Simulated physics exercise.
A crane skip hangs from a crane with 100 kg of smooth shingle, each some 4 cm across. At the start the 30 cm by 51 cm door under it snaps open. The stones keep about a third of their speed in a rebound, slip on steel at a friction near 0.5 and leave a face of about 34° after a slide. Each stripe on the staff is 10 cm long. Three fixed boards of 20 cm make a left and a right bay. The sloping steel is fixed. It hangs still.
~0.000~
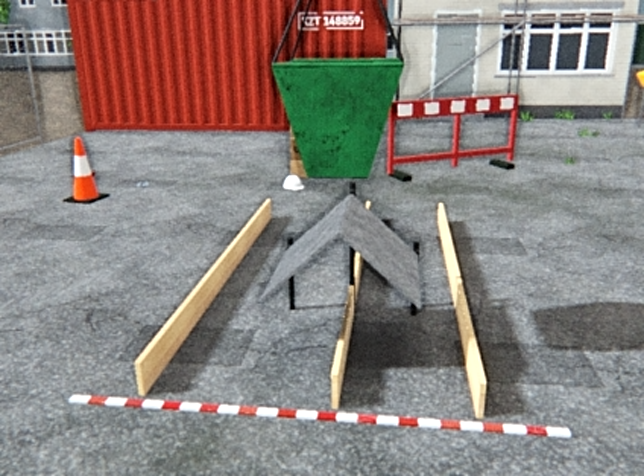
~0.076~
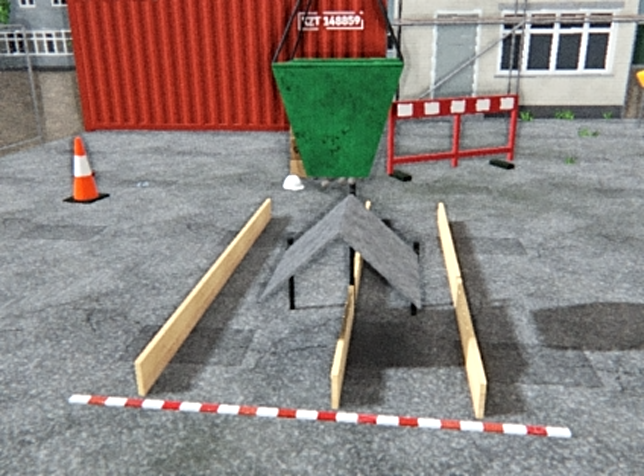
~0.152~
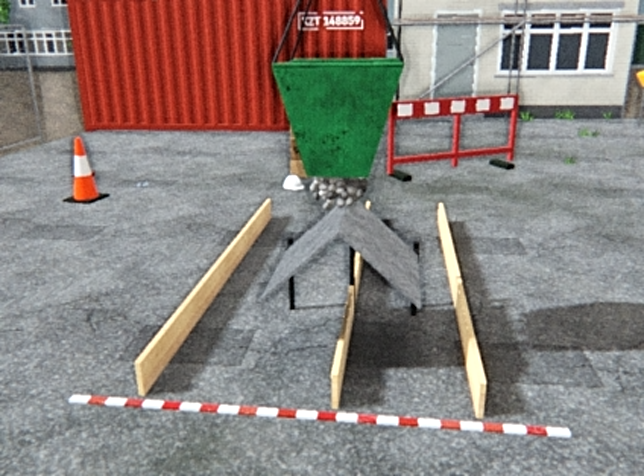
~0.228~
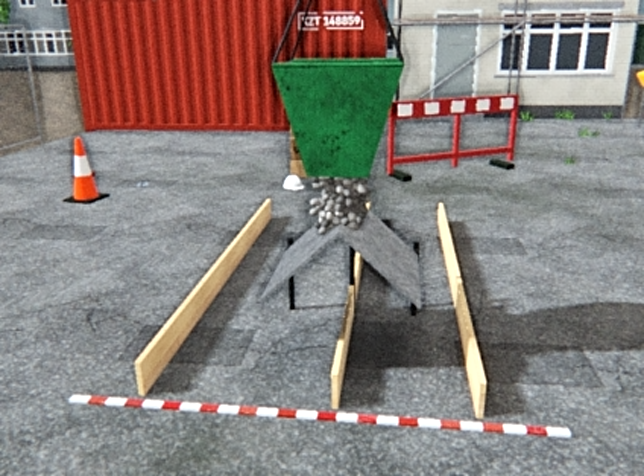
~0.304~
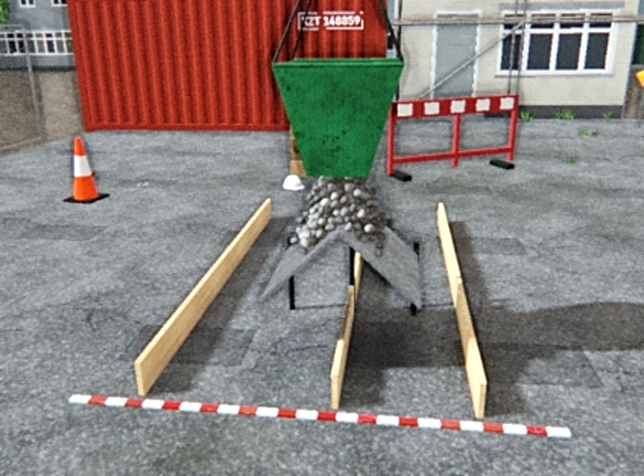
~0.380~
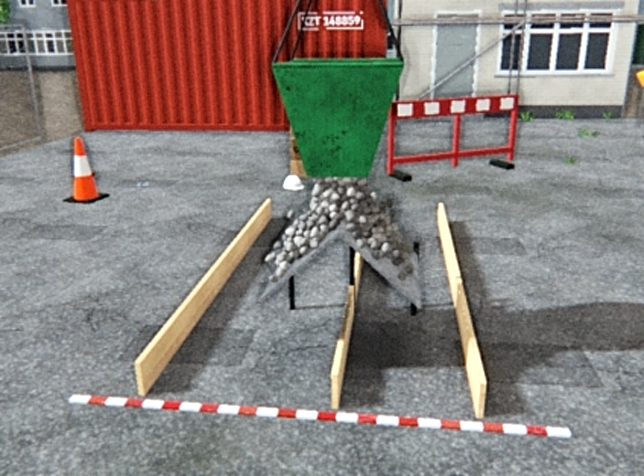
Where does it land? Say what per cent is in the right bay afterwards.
Close to 32 in a hundred.
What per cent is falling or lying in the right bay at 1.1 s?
About 30 per cent by then.
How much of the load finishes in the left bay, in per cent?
About 60 per cent.
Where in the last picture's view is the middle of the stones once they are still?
Near (238, 338).
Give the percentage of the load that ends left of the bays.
Near 0 in a hundred.
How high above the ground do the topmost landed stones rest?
Some 14 cm high.
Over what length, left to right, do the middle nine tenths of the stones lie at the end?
About 220 cm.
After 0.7 s, 0 % in the crane skip, 31 % on the steel, 40 % falling or lying in the left bay, 25 % falling or lying in the right bay, 4 % falling or lying right of the bays; the stones farthest right are at (502, 346).
After 1.1 s, 0 % in the crane skip, 0 % on the steel, 57 % falling or lying in the left bay, 32 % falling or lying in the right bay, 10 % falling or lying right of the bays; the stones farthest right are at (580, 345).
After 1.7 s, 0 % in the crane skip, 58 % falling or lying in the left bay, 32 % falling or lying in the right bay, 10 % falling or lying right of the bays; the stones farthest right are at (640, 345).
After 2.6 s, 0 % in the crane skip, 58 % falling or lying in the left bay, 32 % falling or lying in the right bay, 10 % falling or lying right of the bays; the stones farthest right are at (643, 345).
After 4.5 s, 0 % in the crane skip, 58 % in the left bay, 32 % in the right bay, 10 % right of the bays; the stones farthest right are at (643, 345).
